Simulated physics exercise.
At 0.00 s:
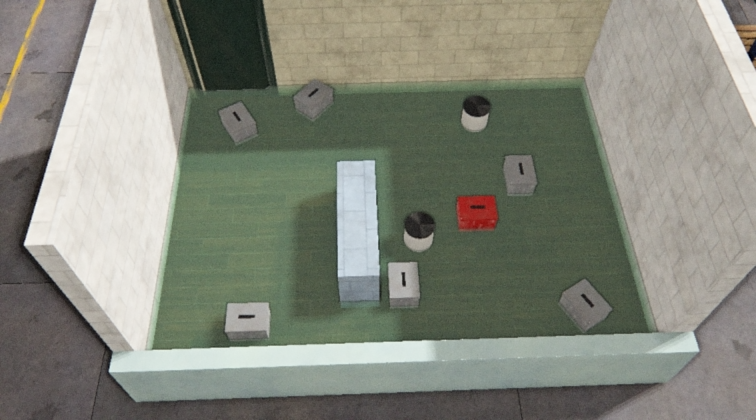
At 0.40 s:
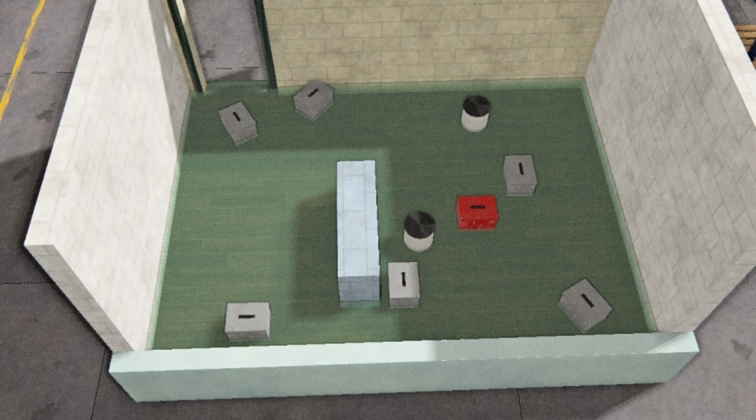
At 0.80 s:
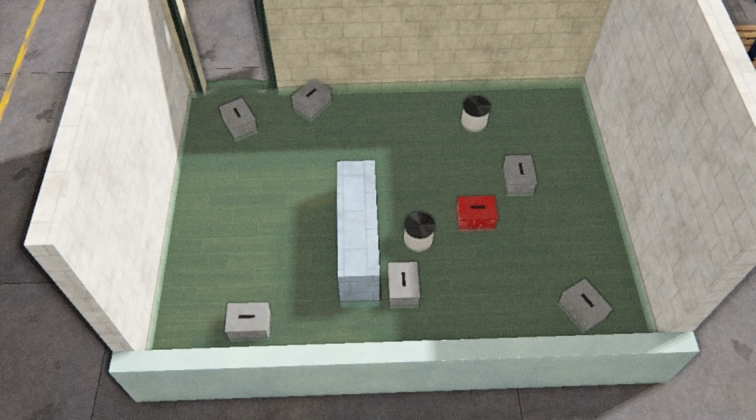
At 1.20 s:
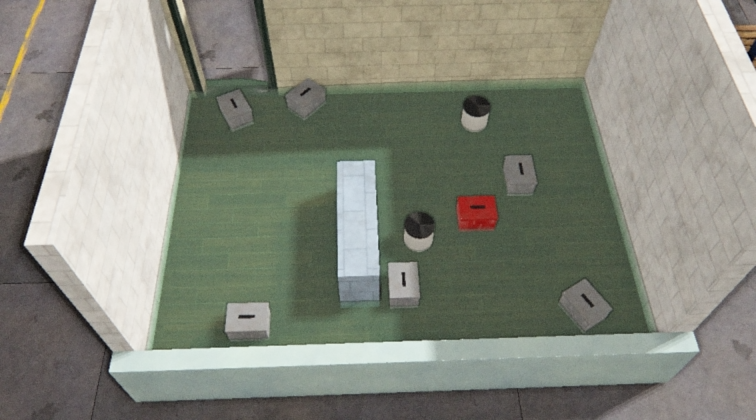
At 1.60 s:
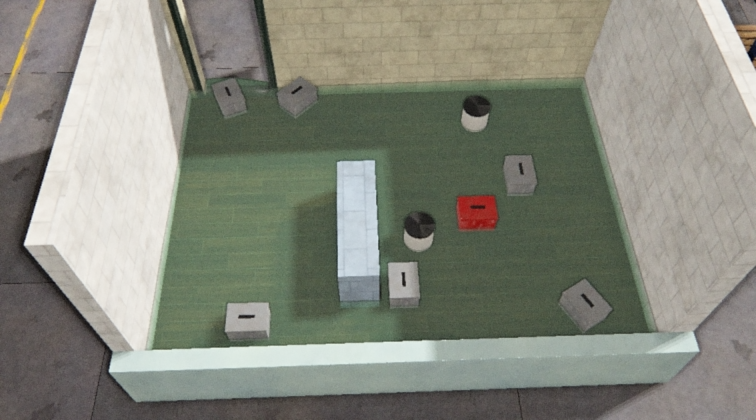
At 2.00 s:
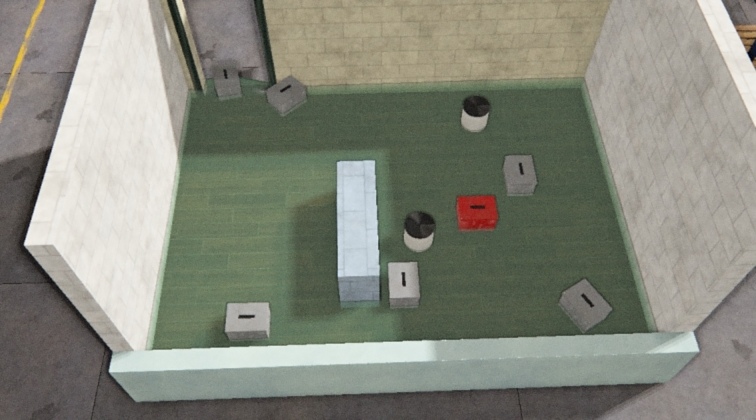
At first, grey boxes, a red tote and two round drums sit scattered in a flooded, green-floored room with its back-left door shut. The door opens, and the two grey boxes nearest it drift slowly back and left to the doorway, while everything else stays in place.
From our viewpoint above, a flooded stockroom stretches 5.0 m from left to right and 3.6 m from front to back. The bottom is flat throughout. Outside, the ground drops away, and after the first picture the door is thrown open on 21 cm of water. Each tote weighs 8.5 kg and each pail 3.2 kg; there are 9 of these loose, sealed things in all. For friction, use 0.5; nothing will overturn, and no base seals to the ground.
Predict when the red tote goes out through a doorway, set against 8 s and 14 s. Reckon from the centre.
Exit window: The late one, or none.
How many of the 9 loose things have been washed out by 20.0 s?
Count: 3.
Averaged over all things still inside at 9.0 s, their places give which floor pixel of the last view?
Around (412, 233).
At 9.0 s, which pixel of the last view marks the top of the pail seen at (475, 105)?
I'd expect it somewhere around (402, 99).
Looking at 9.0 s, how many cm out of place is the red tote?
Some 50 cm from the start.
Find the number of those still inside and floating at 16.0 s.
7.
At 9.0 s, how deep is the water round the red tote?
Near 17 cm deep.
After 4.0 s the red tote is near (467, 200), 0.2 m from its start, afloat; 2 of 9 are out; 7 afloat.
After 9.0 s the red tote is near (436, 186), 0.5 m from its start, afloat; 2 of 9 are out; 7 afloat.
After 16.0 s the red tote is near (406, 149), 1.2 m from its start, afloat; 2 of 9 are out; 7 afloat.
After 20.0 s the red tote is near (389, 132), 1.5 m from its start, afloat; 3 of 9 are out; 6 afloat.
